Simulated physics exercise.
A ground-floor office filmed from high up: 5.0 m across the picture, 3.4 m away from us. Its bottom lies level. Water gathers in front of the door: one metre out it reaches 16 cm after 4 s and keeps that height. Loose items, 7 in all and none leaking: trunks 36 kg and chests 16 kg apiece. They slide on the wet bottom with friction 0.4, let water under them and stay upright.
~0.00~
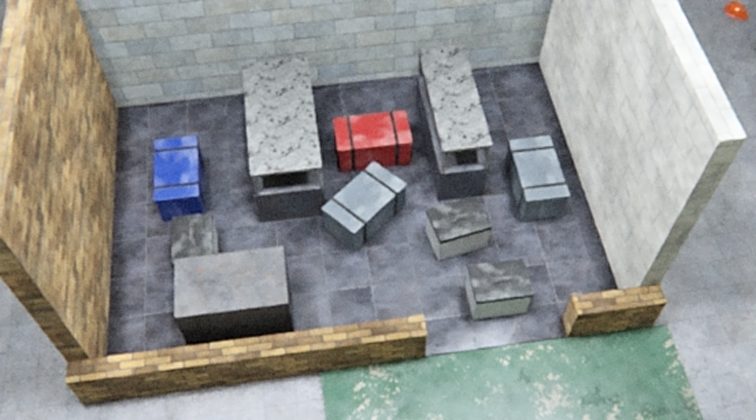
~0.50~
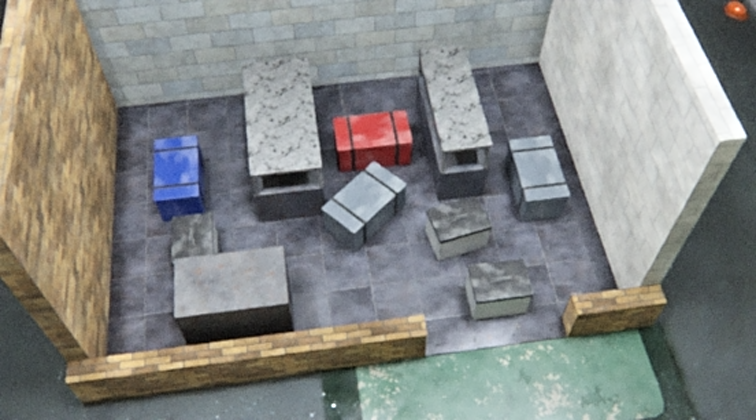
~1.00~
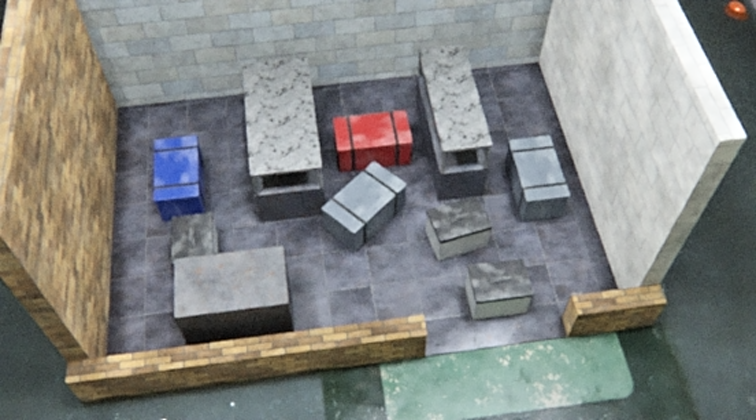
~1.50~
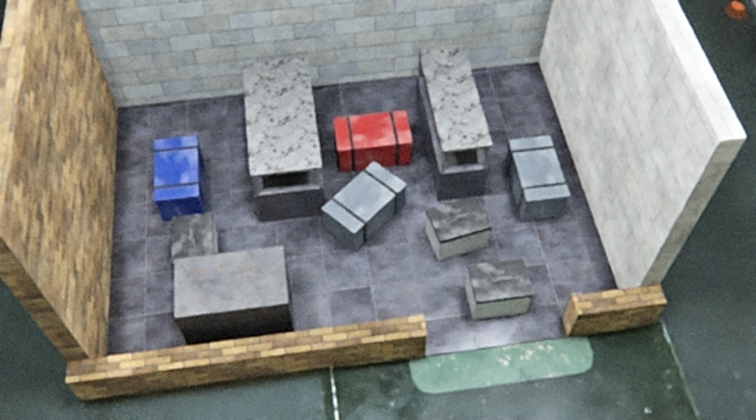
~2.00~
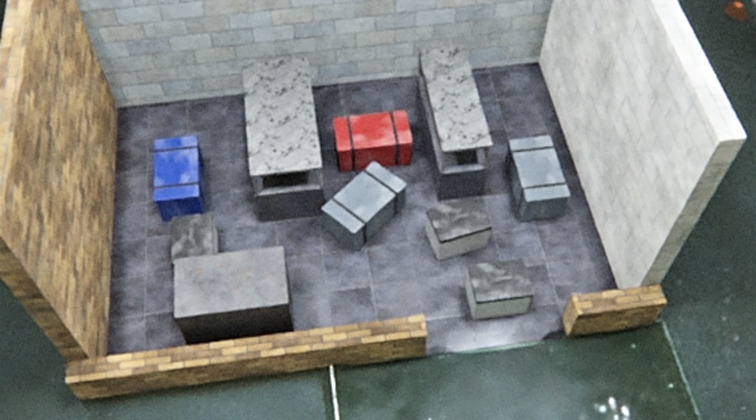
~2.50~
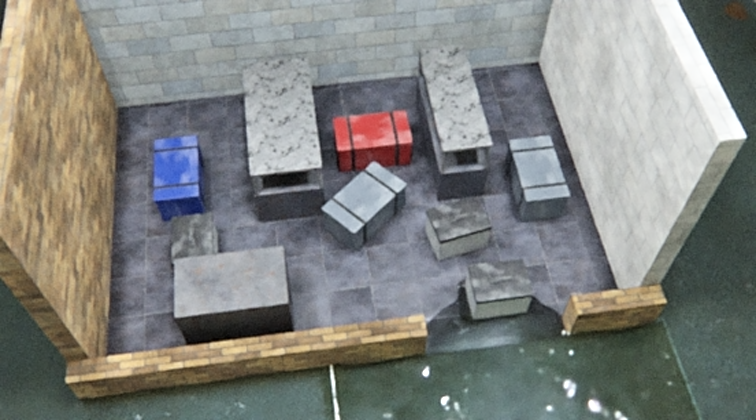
A ground-floor office with brick and pale stone walls and a grey tiled bottom is seen from high up by a still camera. A blue trunk rests at left, a red trunk between two long speckled-topped units, with grey chests and blocks around them. Outside, dark water spreads over the green patch until it is covered, then edges through the doorway, while everything inside stays put.
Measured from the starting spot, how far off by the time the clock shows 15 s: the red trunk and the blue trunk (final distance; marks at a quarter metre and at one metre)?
Red trunk slides a little; blue trunk stays put.
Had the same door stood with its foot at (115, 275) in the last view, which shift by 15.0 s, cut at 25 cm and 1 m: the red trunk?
Then the red trunk holds its place.
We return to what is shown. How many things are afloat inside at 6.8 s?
I count 1.
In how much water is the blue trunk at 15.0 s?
About 7 cm.
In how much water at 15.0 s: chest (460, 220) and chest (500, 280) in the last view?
About 13 and 13 cm.
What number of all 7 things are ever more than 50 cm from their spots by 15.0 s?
That makes 4.
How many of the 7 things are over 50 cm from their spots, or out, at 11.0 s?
1 of them.
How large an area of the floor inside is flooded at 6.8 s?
Roughly 8.5 m2.
After 3.5 s the red trunk is near (372, 130), 0.0 m from its start, aground; the blue trunk is near (176, 167), 0.0 m from its start, aground; 0 afloat.
After 6.8 s the red trunk is near (372, 130), 0.0 m from its start, aground; the blue trunk is near (176, 167), 0.0 m from its start, aground; 1 afloat.
After 11.0 s the red trunk is near (370, 123), 0.1 m from its start, aground; the blue trunk is near (176, 167), 0.0 m from its start, aground; 2 afloat.
After 15.0 s the red trunk is near (346, 86), 0.7 m from its start, afloat; the blue trunk is near (176, 167), 0.0 m from its start, aground; 4 afloat.
